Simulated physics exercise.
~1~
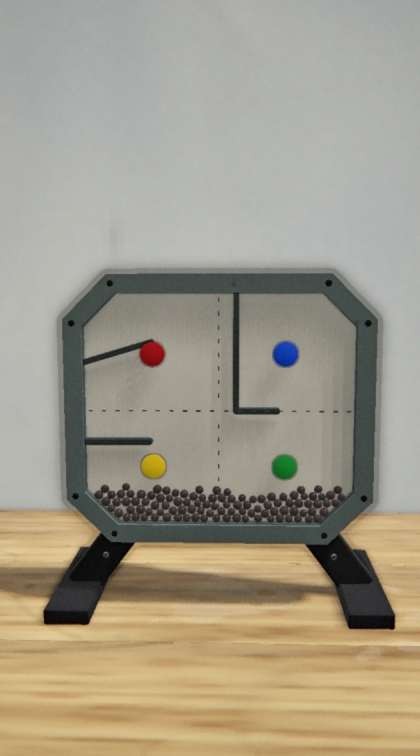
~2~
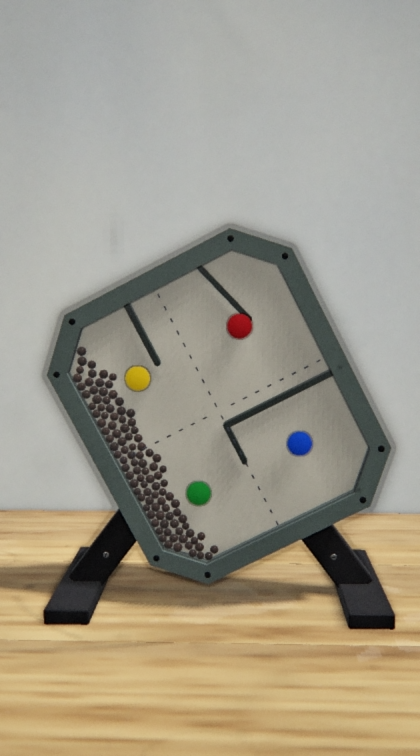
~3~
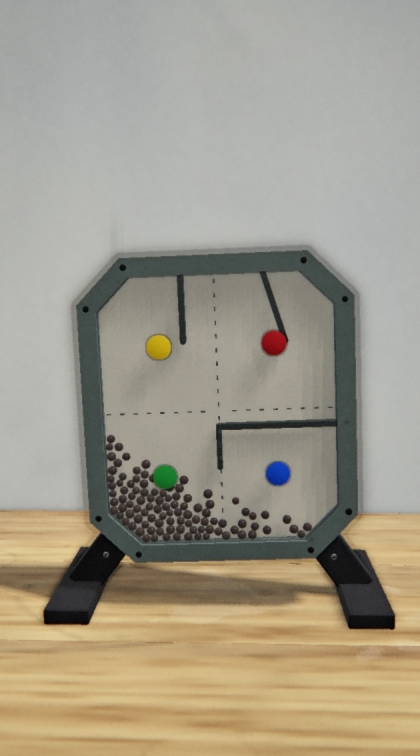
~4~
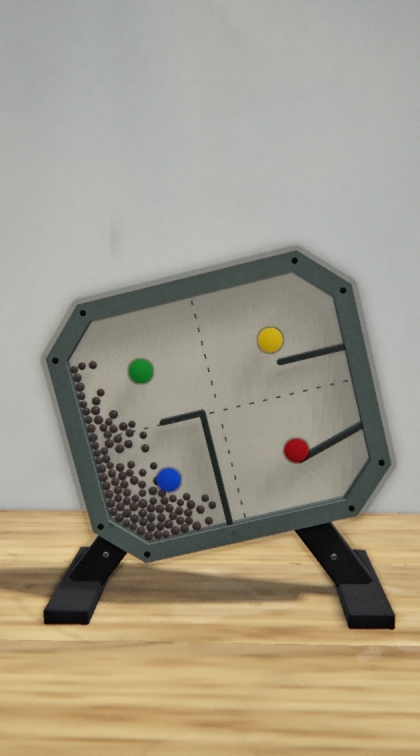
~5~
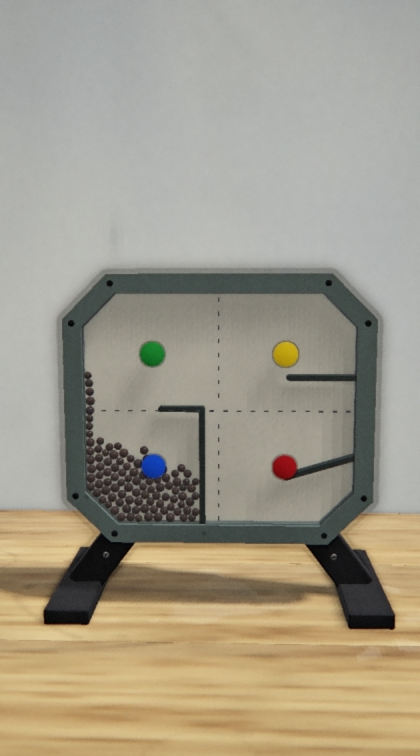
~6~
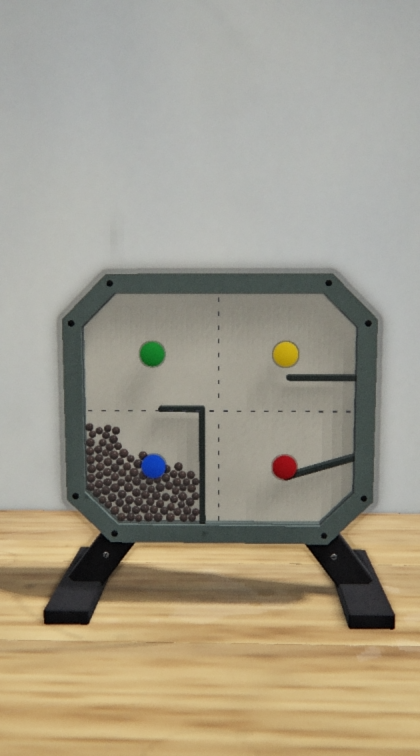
On a wooden table against a pale wall, a clear-faced case with cut corners stands between two dark feet, small dark pills lying in a layer along its bottom. The case turns clockwise, and the pills gather along its lower left side, near the green and yellow dots. As it nears a quarter turn, they slump into a heap around the green dot, some spreading rightward below the blue one. It turns on clockwise until it is upside down, the pills sliding into the blue dot's quarter. The last few clinging up the left wall drop, and the pile rests there, held by the thin bent line.
